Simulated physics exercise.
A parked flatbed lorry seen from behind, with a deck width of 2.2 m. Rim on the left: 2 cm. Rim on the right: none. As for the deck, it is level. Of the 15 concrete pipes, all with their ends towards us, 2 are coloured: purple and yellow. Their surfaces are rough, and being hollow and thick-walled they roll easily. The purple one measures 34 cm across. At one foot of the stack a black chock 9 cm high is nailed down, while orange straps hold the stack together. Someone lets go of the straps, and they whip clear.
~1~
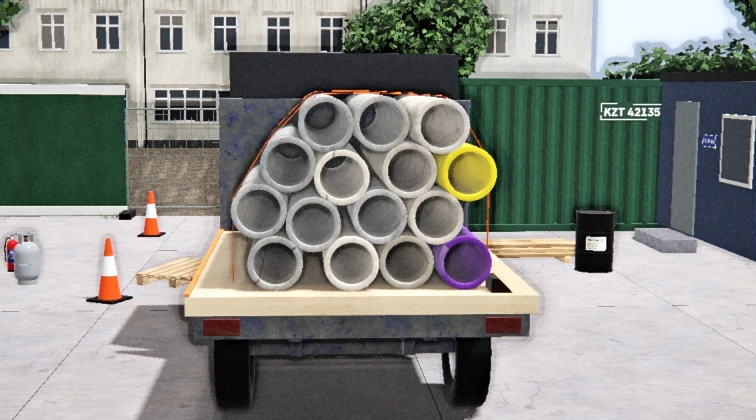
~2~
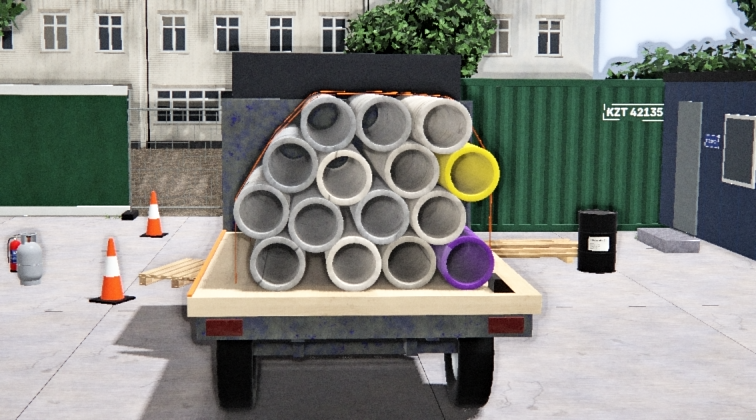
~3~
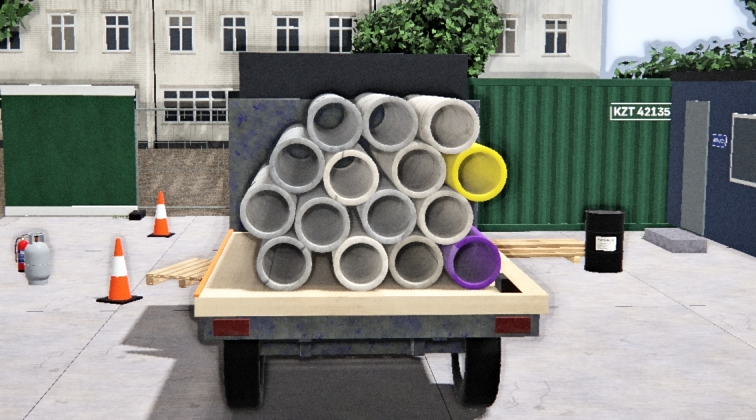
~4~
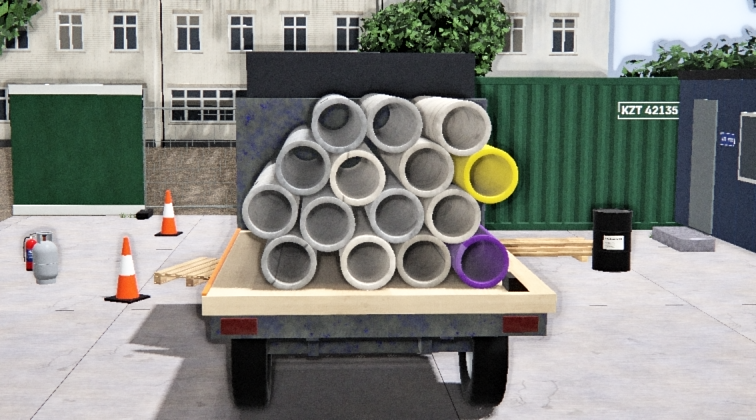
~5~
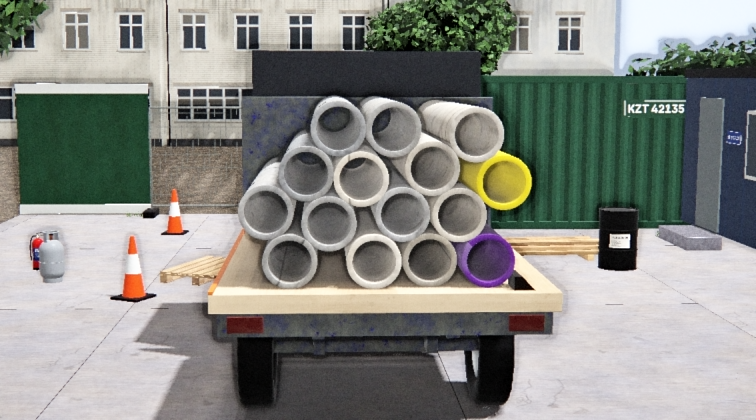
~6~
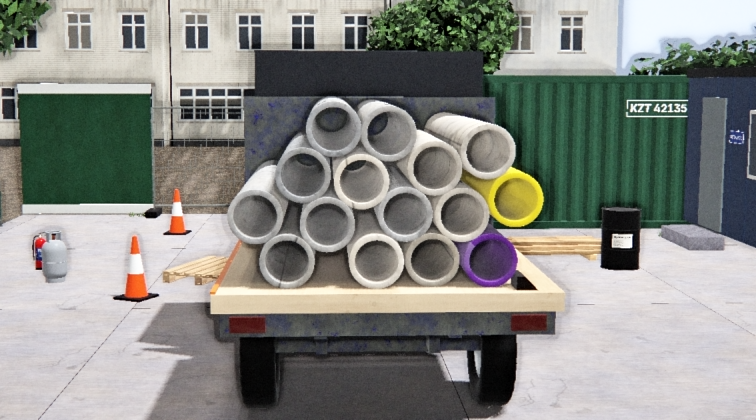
Straps whip off pipes stacked on a parked lorry, and the yellow one shifts right and down.
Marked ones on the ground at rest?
Purple: No, yellow: Yes.
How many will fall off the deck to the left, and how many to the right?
Result (left / right): 8 / 2.
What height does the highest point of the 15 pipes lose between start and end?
About 60 cm.
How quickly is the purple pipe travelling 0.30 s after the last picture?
Reading: Roughly 0.0 m/s.
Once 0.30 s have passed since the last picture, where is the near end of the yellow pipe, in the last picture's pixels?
Roughly at (561, 259) in the last picture.
Then, 0.3 s after the last picture, purple is on the deck, 45 cm from the right edge; yellow is on the deck, 5 cm from the right edge, rolling right; 1 of 15 is off.
Then, 0.5 s after the last picture, yellow is dropping off the right side; no change for purple; 2 of 15 are off.
At rest (6.3 s after the last picture), purple is on the deck, 45 cm from the right edge; yellow is on the ground to the right; 10 of 15 are off.
